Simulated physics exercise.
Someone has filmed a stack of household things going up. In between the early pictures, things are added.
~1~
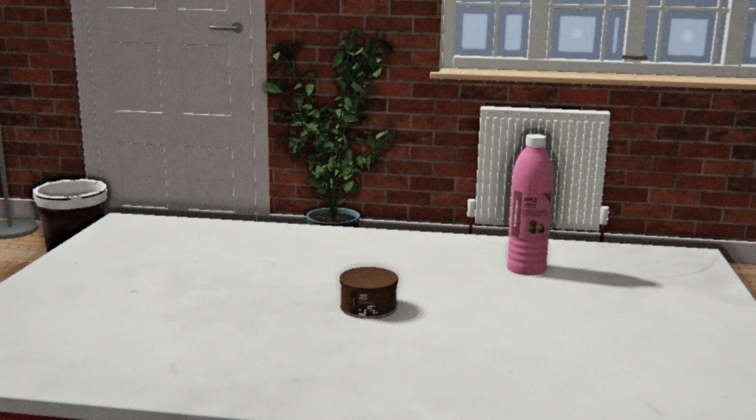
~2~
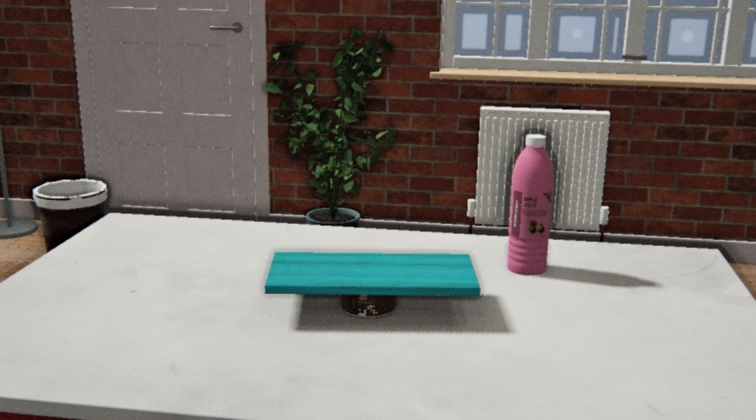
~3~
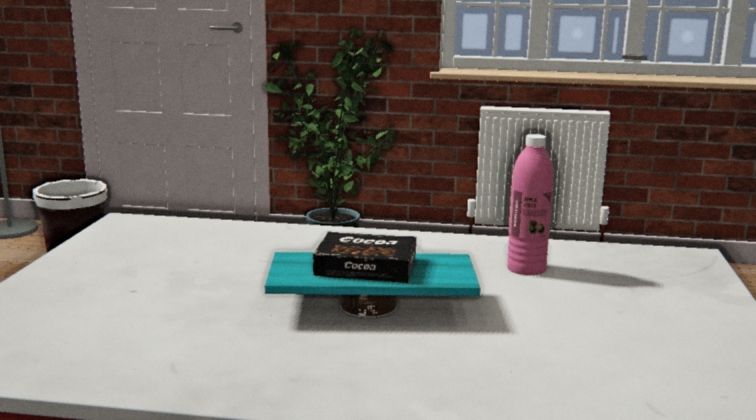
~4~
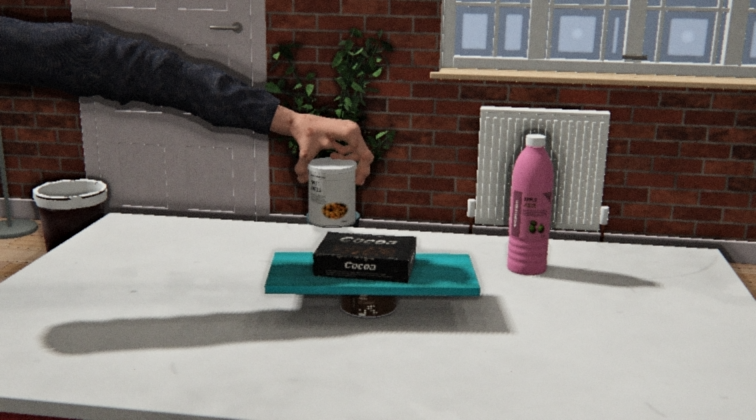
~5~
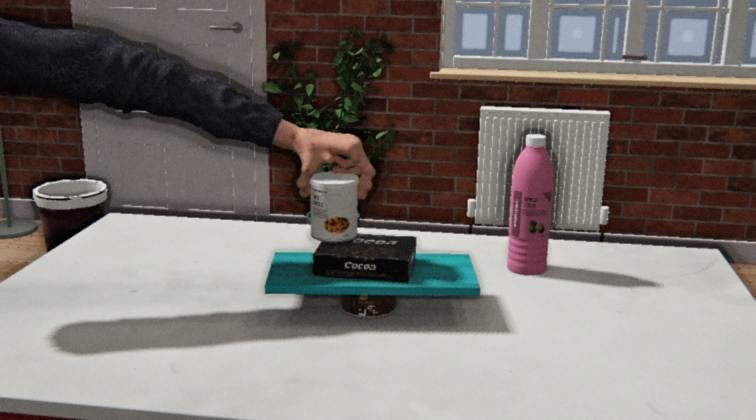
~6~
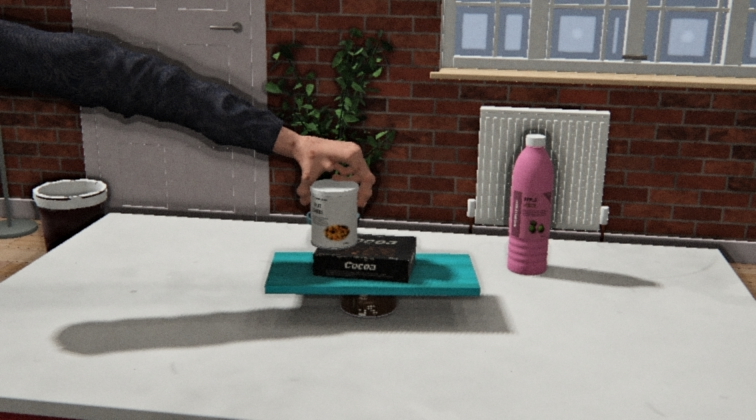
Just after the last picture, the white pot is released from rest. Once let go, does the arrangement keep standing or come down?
Safe to say it works.
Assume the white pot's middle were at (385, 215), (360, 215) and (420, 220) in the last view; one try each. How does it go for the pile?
Attempt one, the pile survives; attempt two, it survives; attempt three, it falls over.
Then, 0.50 s on from there, no change.
Then, 1.20 s on from there, white pot resting near (334, 215).
In the end, all 5 unmoved. At the end, from the last picture's camera, white pot near (334, 215). The pile stays up.
